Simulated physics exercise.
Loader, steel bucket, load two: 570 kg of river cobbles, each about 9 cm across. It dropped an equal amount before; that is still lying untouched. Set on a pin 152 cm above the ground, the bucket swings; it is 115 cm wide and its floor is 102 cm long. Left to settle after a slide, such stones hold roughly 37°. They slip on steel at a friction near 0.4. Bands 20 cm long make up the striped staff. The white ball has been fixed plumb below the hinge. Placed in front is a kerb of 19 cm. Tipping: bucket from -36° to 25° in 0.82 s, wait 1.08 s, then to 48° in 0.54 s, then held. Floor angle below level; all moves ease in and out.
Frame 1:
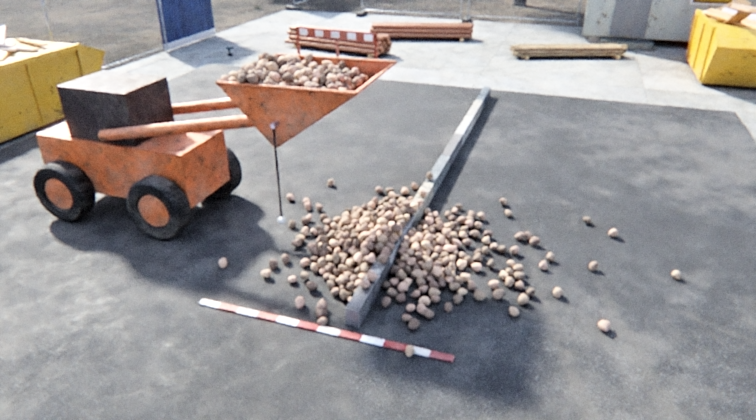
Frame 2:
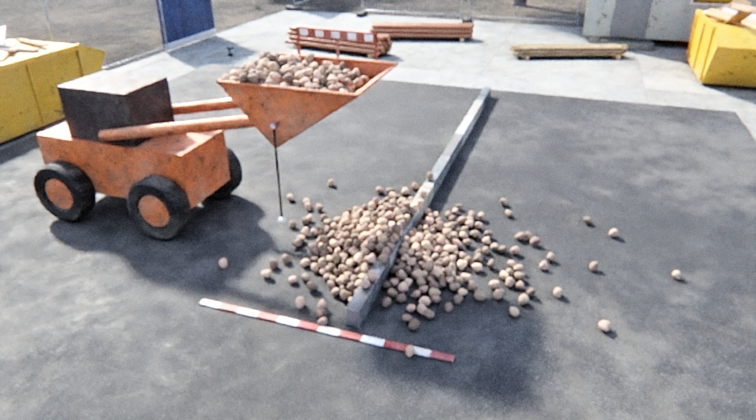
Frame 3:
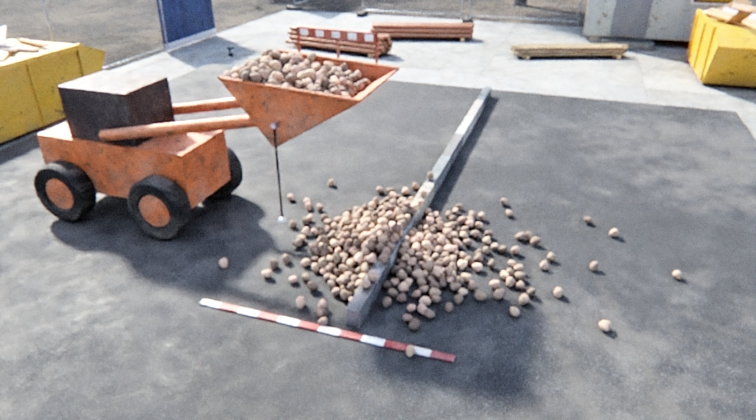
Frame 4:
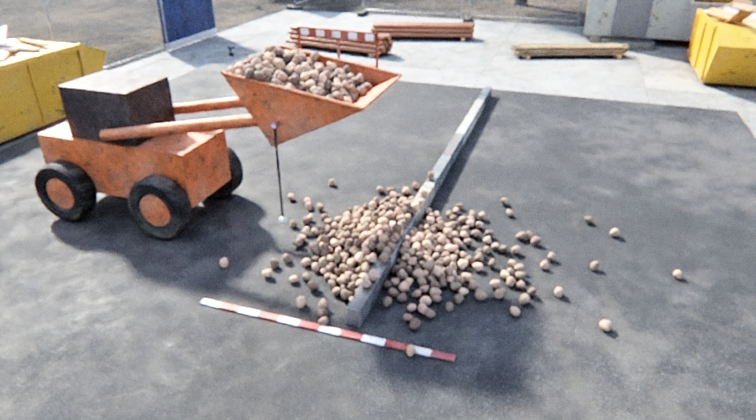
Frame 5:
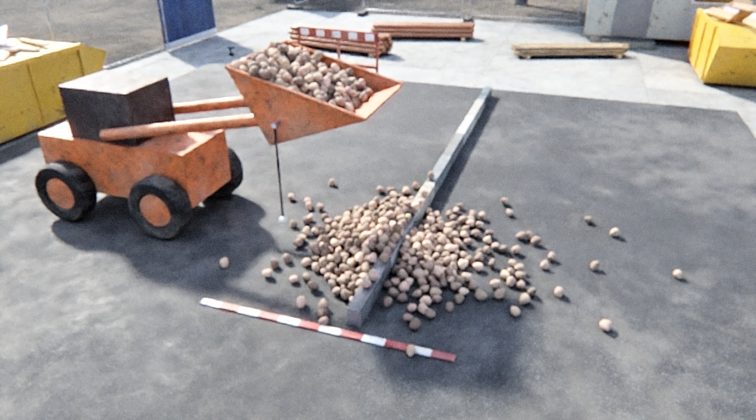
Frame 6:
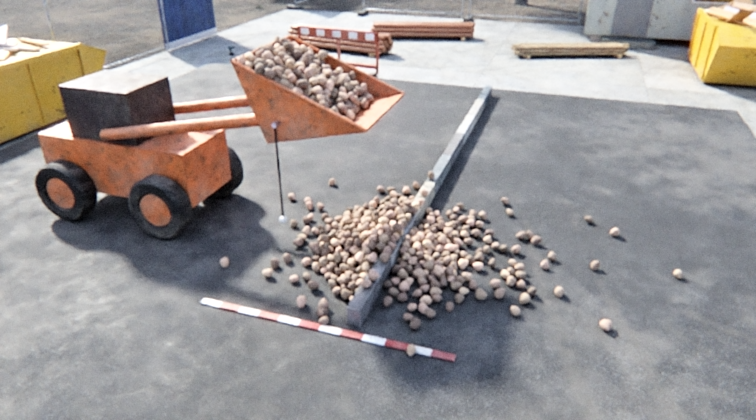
In this clip, an orange wheeled loader holds a raised bucket full of rounded stones beside a stone pile lying across a kerb, and the bucket gradually tilts forward, its right-hand lip lowering while the loader and pile stay still.
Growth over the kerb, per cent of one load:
85 percent.
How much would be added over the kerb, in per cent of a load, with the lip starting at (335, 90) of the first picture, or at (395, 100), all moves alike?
About 55 per cent from the first spot and 100 per cent from the second.
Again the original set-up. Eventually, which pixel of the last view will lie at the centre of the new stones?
They come to rest centred about (433, 248).
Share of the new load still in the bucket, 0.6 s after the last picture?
It holds some 95 percent.
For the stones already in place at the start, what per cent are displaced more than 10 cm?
Around 20 in a hundred.
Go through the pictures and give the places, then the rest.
The first frame shows lip at (357, 94), floor tilted -36°, highest stones at (276, 60). The earlier load is highest near (389, 223), 29 cm above ground level, 66 % on this side of the kerb, 35 % over the kerb.
In the second frame, the bucket is at -35°, its lip at (358, 96); the top of the load is at (277, 60).
The third frame shows lip at (360, 101), floor tilted -31°, highest stones at (274, 58).
The fourth frame shows lip at (363, 109), floor tilted -27°, highest stones at (272, 54).
The fifth frame shows lip at (365, 120), floor tilted -20°, highest stones at (277, 50).
The sixth frame shows lip at (366, 131), floor tilted -13°, highest stones at (282, 46).
Then, 0.3 s after the last picture the floor is at 16°; in per cent of one load, 100 in the bucket, 66 on this side of the kerb, 35 over the kerb; the foremost stones are at (592, 264).
Then, 0.6 s after the last picture the floor is at 25°; in per cent of one load, 94 in the bucket, 72 on this side of the kerb, 35 over the kerb; the foremost stones are at (592, 264).
Then, 2.6 s after the last picture the floor is at 48°; in per cent of one load, 0 in the bucket, 81 on this side of the kerb, 120 over the kerb; the foremost stones are at (610, 278).
Then, 5.3 s after the last picture the floor is at 48°; in per cent of one load, 0 in the bucket, 81 on this side of the kerb, 120 over the kerb; the foremost stones are at (610, 278). Net gain over the kerb, 85.
